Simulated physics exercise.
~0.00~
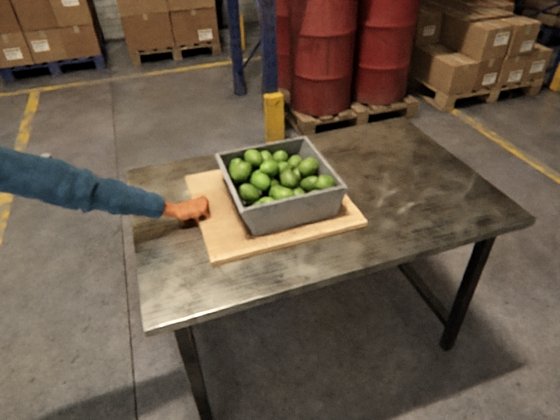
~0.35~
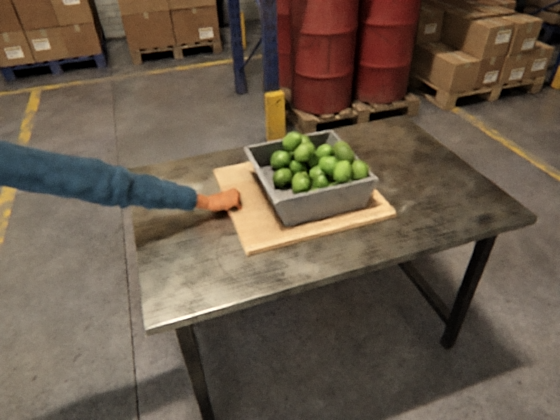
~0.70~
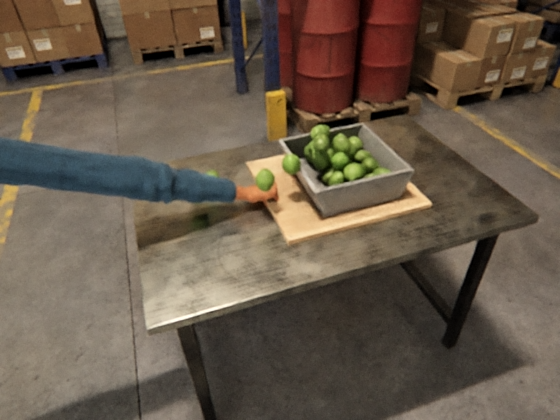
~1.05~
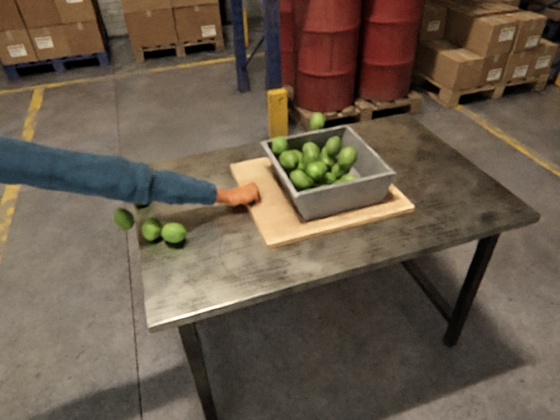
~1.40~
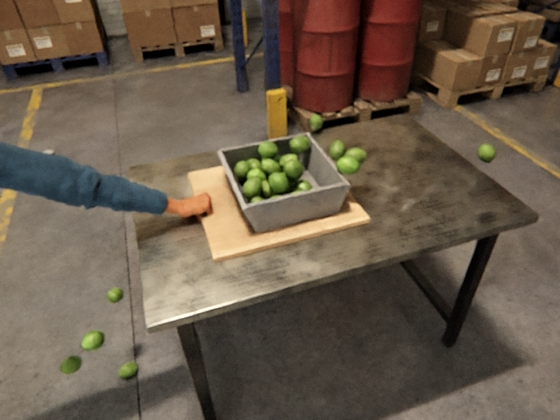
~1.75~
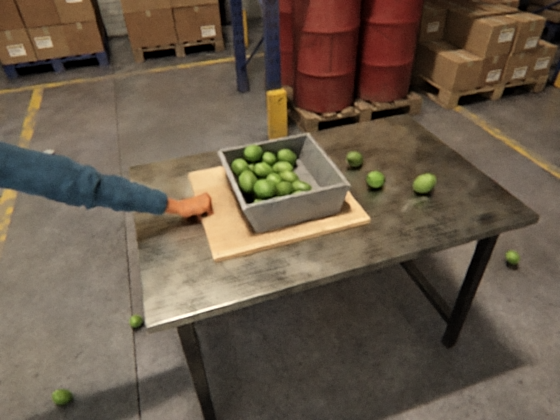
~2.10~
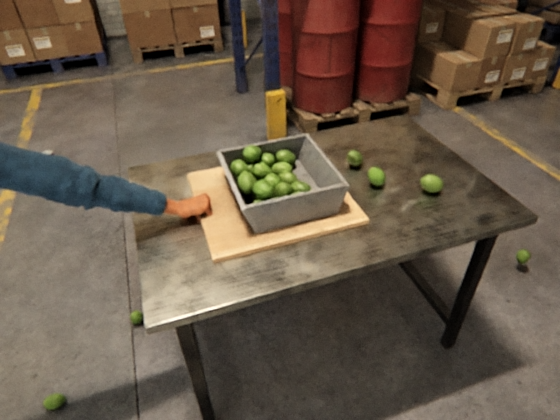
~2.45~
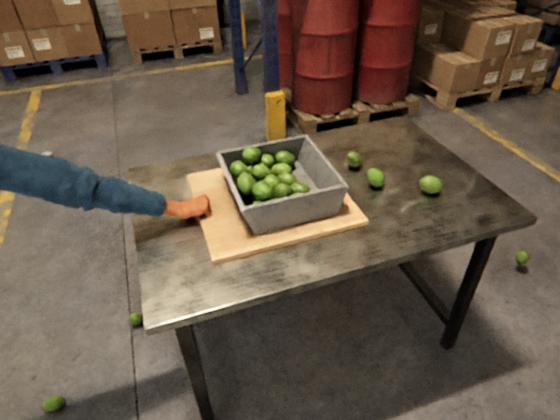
A wooden board carrying a grey tray heaped with green limes slides right across a worn metal table, with a gloved hand in a blue sleeve at its left edge. As it reaches farther right, the limes pile up and a few come out on the left. The board moves back left while limes tumble over the table's left side and others leave the tray on the right. Back near its start, it stays almost still as the loose limes roll and settle. Three rest on the table, others lie on the floor, and most remain in the tray.
